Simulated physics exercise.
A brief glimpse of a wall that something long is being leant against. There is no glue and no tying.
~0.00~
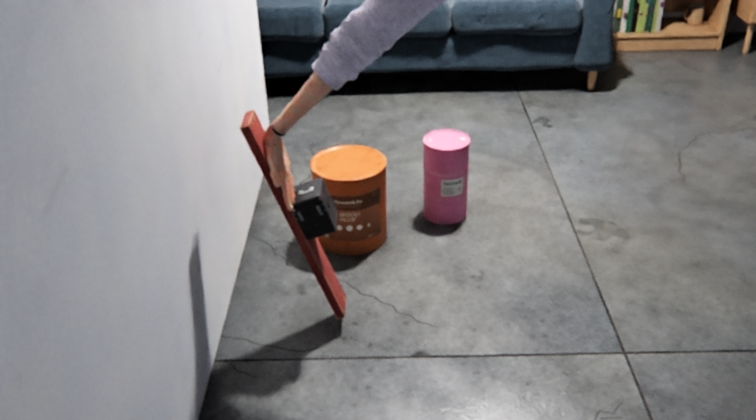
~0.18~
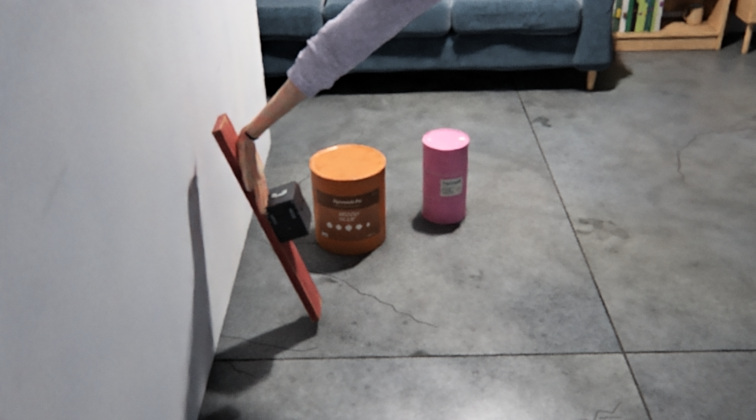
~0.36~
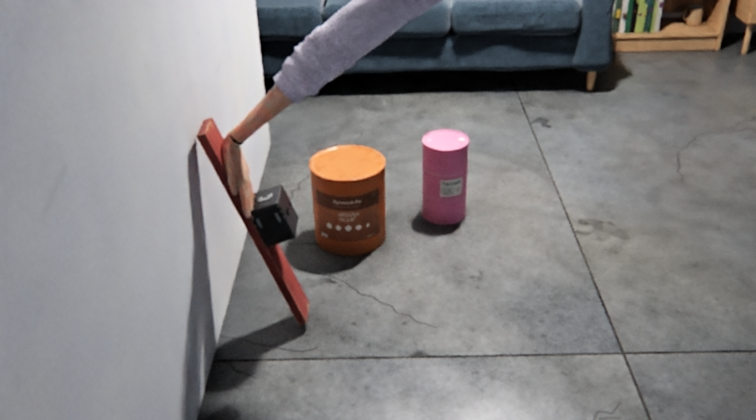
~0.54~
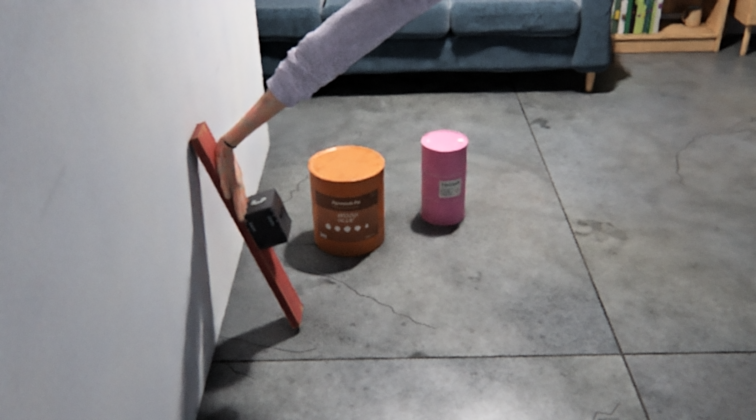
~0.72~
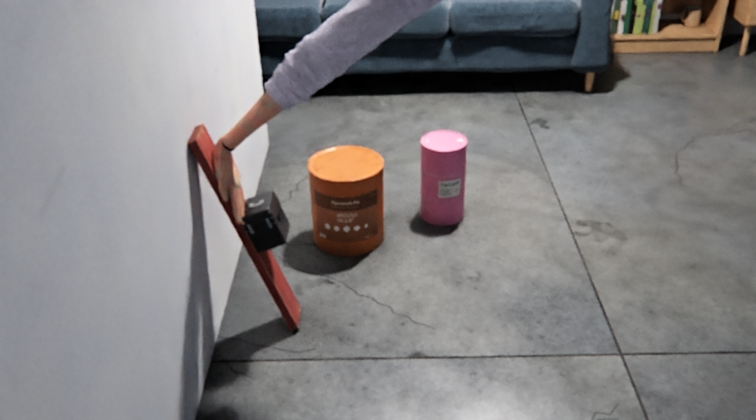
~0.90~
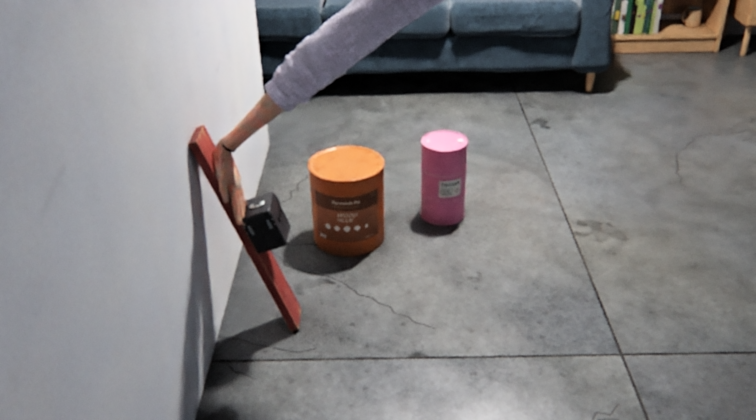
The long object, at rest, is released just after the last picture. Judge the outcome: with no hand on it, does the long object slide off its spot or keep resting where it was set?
It stays still.
After 1.30 s, nothing has stirred.
After 1.80 s, red plank resting near (250, 234).
At rest (2.2 s), all 3 in place. Seen from the same camera at the end, red plank near (250, 234). The plank stays up.
